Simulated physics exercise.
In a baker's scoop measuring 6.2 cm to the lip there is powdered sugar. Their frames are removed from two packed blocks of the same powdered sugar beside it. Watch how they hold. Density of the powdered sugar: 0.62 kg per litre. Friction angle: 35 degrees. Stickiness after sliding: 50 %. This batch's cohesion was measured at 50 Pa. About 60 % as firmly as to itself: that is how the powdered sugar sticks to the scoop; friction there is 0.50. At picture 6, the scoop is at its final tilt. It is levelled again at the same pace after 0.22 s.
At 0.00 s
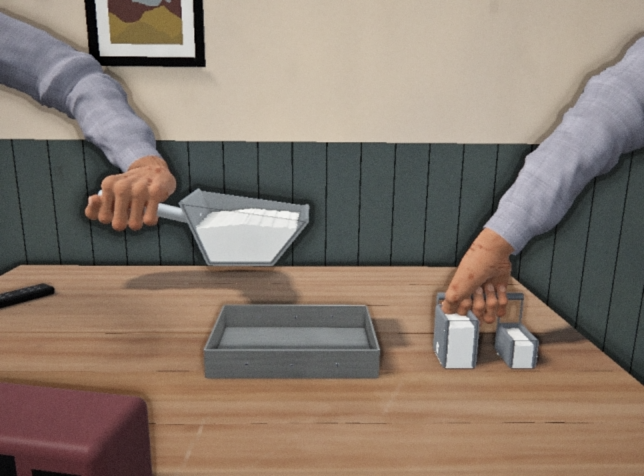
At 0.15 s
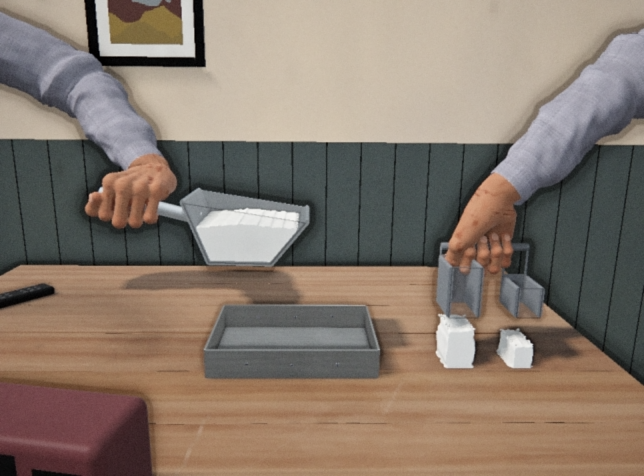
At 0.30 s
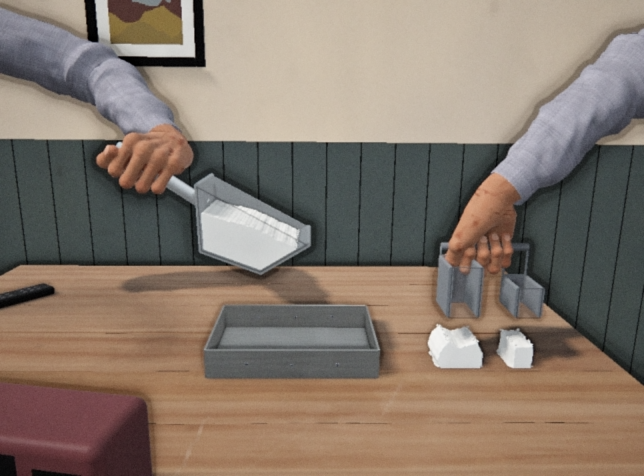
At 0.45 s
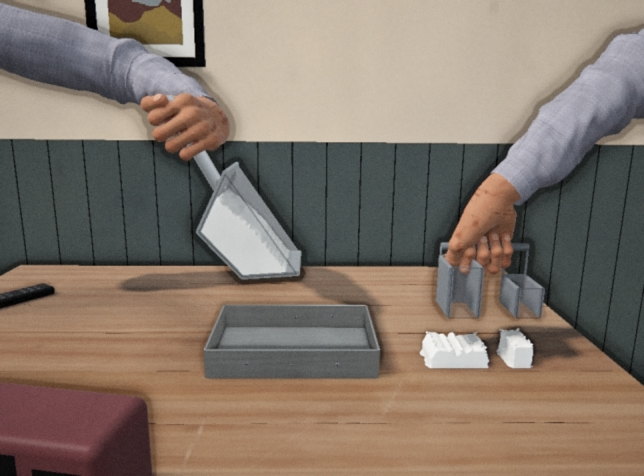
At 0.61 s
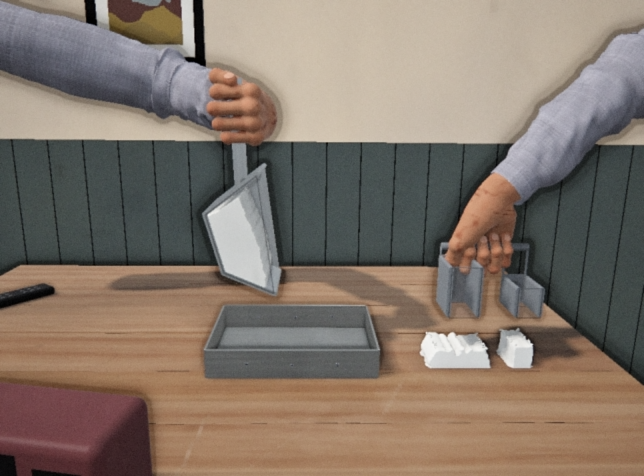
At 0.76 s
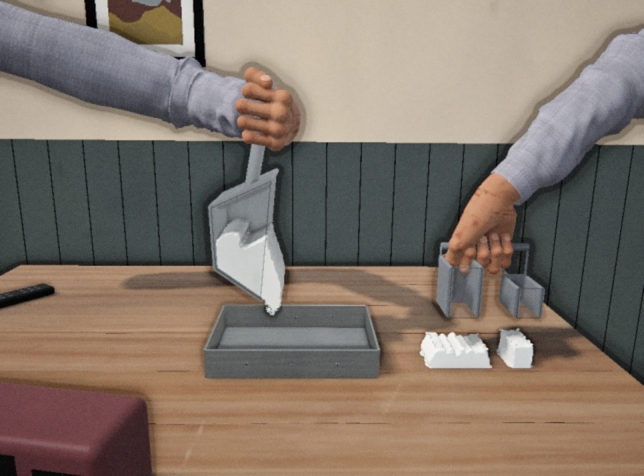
A hand on the right lifts clear moulds off two white powder blocks, and the taller one slumps into a low heap; the left hand then tilts a scoop steeply above a grey tray, its white powder sliding toward the lip.
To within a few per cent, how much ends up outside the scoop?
About 83 %.
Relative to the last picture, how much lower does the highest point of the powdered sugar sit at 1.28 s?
The gap comes to about 4.0 centimetres.
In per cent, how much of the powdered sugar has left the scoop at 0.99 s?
Near 75 % then.
After 0.99 s, the scoop is at 87 degrees and 74 % has left it.
After 1.28 s, the scoop is at 47 degrees and 83 % has left it.
After 1.56 s, the scoop is at 2 degrees and 83 % has left it.
After 1.84 s, the scoop is at 0 degrees and 83 % has left it.
After 1.95 s, at the end, the scoop is at 0 degrees and 83 % has left it.
